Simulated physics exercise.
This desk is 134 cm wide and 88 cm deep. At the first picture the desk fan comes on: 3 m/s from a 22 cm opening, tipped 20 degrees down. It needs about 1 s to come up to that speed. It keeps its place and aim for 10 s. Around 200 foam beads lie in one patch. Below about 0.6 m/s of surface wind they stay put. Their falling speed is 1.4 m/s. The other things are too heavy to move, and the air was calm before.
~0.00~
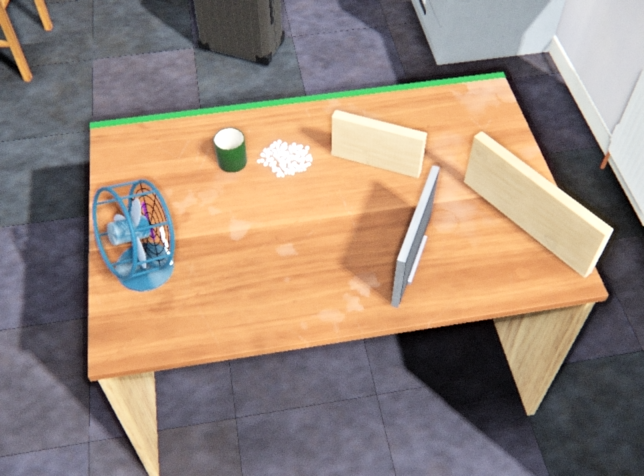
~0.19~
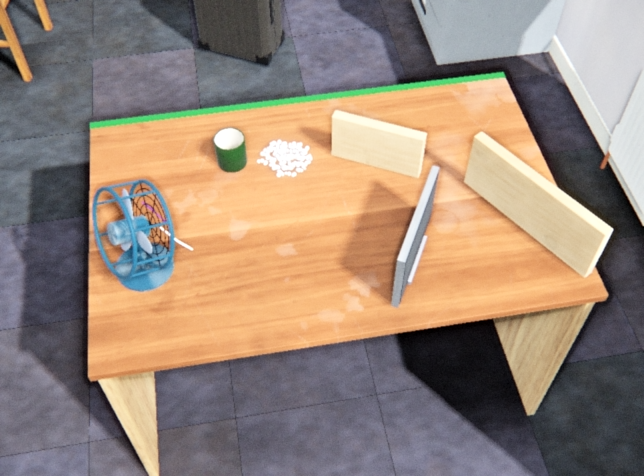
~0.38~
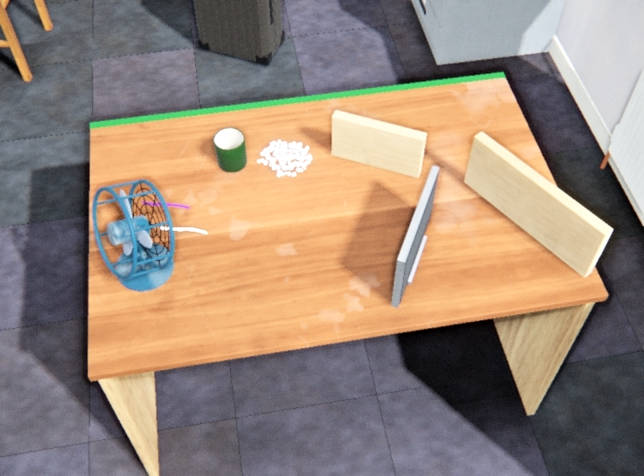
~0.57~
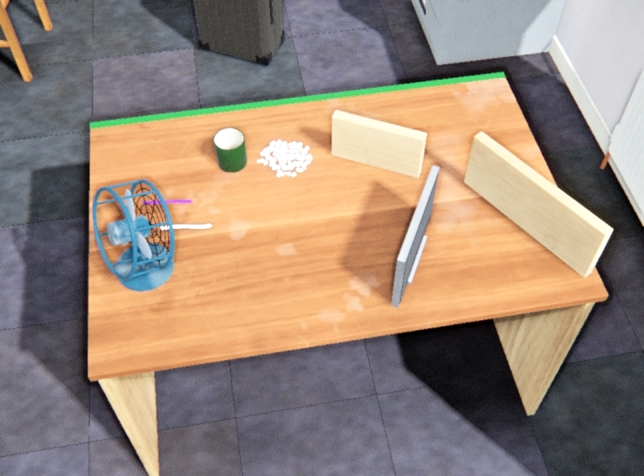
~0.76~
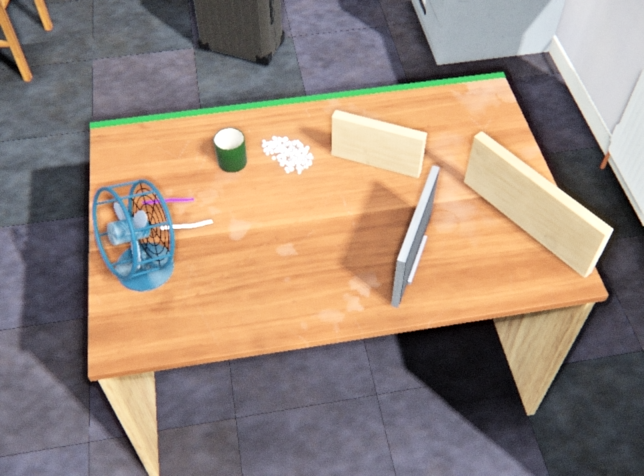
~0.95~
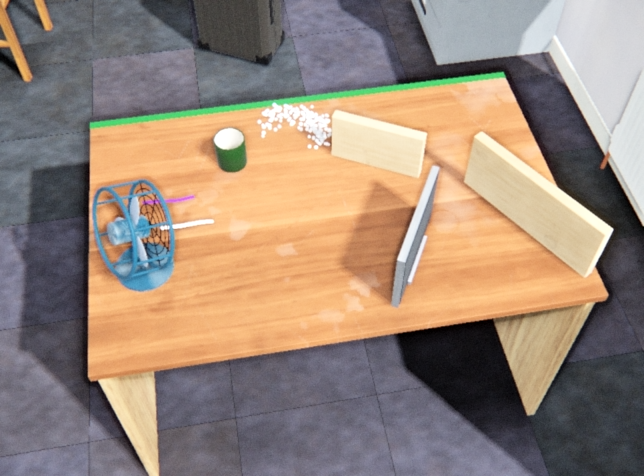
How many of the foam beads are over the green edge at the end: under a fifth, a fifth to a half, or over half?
The share over the green edge is more than half.
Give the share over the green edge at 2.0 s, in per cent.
About 90 %.
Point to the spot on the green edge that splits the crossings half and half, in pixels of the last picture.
At about (318, 95).
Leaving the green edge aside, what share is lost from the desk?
About 0 %.
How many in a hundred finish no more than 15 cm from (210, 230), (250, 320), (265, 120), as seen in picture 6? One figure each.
In turn about 0 %, 0 %, 10 %.
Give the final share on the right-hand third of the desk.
About 0 %.
After 2.0 s the count stands so, 86 % are over the green edge.
After 3.2 s the count stands so, 86 % are over the green edge.
After 5.5 s the count stands so, 87 % are over the green edge.
After 10.0 s, at the end, 88 % are over the green edge.
